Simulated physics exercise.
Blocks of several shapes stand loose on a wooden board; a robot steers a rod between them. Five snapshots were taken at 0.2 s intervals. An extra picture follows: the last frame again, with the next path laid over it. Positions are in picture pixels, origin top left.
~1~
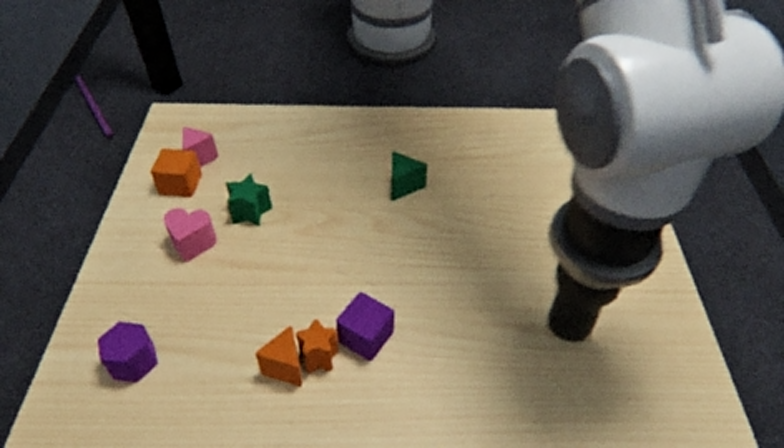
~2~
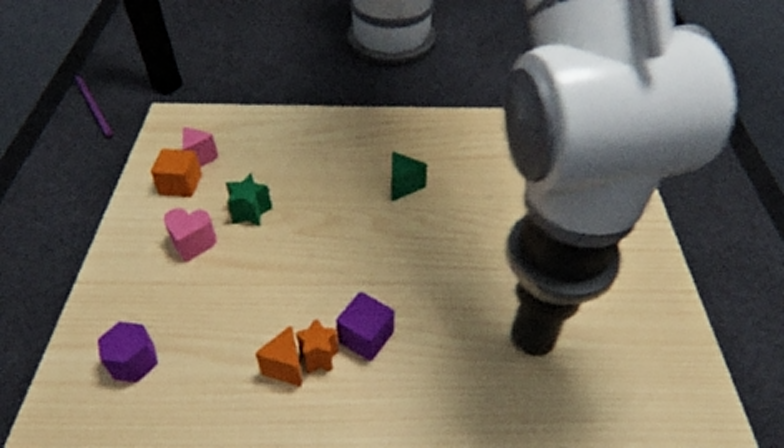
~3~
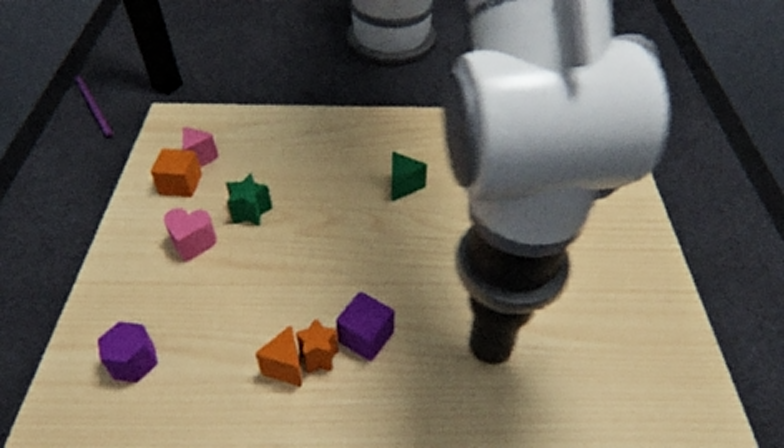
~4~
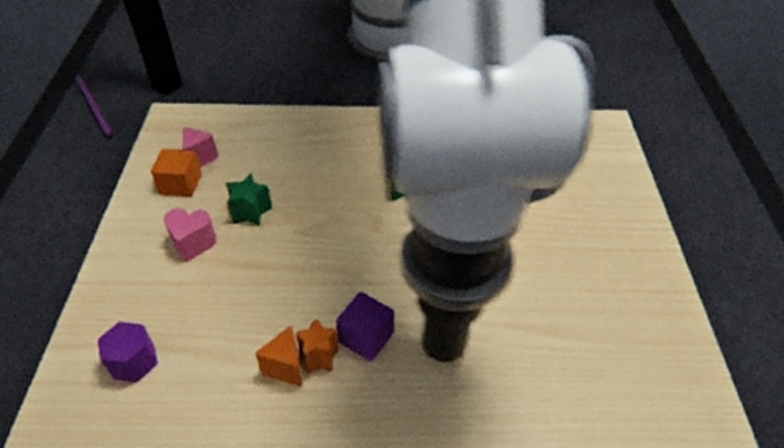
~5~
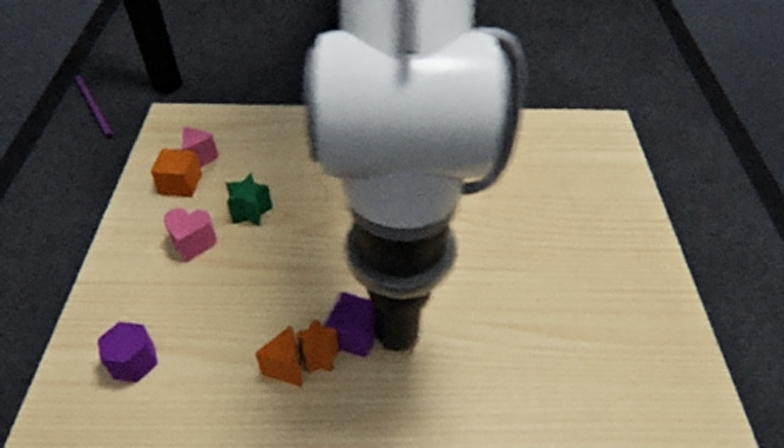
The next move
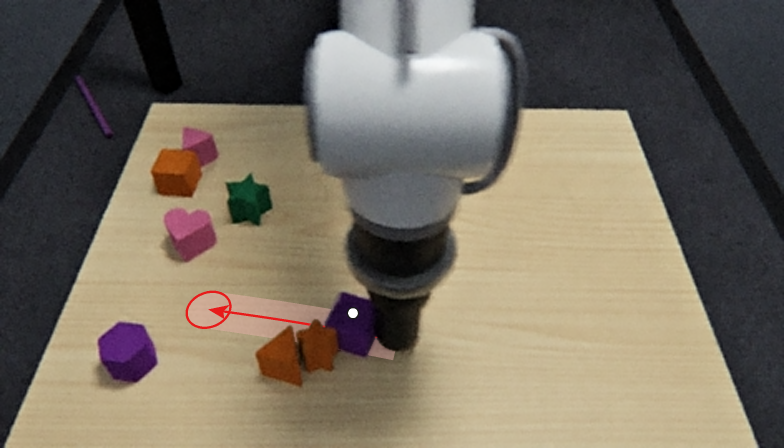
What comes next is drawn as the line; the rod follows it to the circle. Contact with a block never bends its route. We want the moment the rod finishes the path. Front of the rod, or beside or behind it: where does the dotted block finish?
Ahead to the end.
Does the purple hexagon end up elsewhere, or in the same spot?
From what I can tell, it will keep its place.
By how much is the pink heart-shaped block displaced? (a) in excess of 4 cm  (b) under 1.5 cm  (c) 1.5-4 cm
The correct letter is b.
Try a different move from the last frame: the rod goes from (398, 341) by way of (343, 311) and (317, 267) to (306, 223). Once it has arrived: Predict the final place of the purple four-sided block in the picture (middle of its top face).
It will likely be found at (291, 298).
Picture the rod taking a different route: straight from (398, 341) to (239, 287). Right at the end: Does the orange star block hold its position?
No - that is not the case.
The line goes straight from (398, 341) to (209, 309); the dot is on the purple four-sided block.
What follows on the original path. One third of the way, rod (331, 319); orange triangular block (266, 356), turned 30° anticlockwise; orange star block (295, 339), turned 20° anticlockwise; purple four-sided block (285, 303), turned 15° anticlockwise.
Two thirds of the way, rod (267, 309); orange triangular block (266, 356), turned 30° anticlockwise; orange star block (295, 339), turned 20° anticlockwise; purple four-sided block (220, 297), turned 25° anticlockwise.
At the end, rod (205, 300); purple hexagon unmoved; pink heart-shaped block unmoved; orange triangular block (266, 356), turned 30° anticlockwise; orange star block (295, 339), turned 20° anticlockwise; purple four-sided block (155, 291), turned 35° anticlockwise.
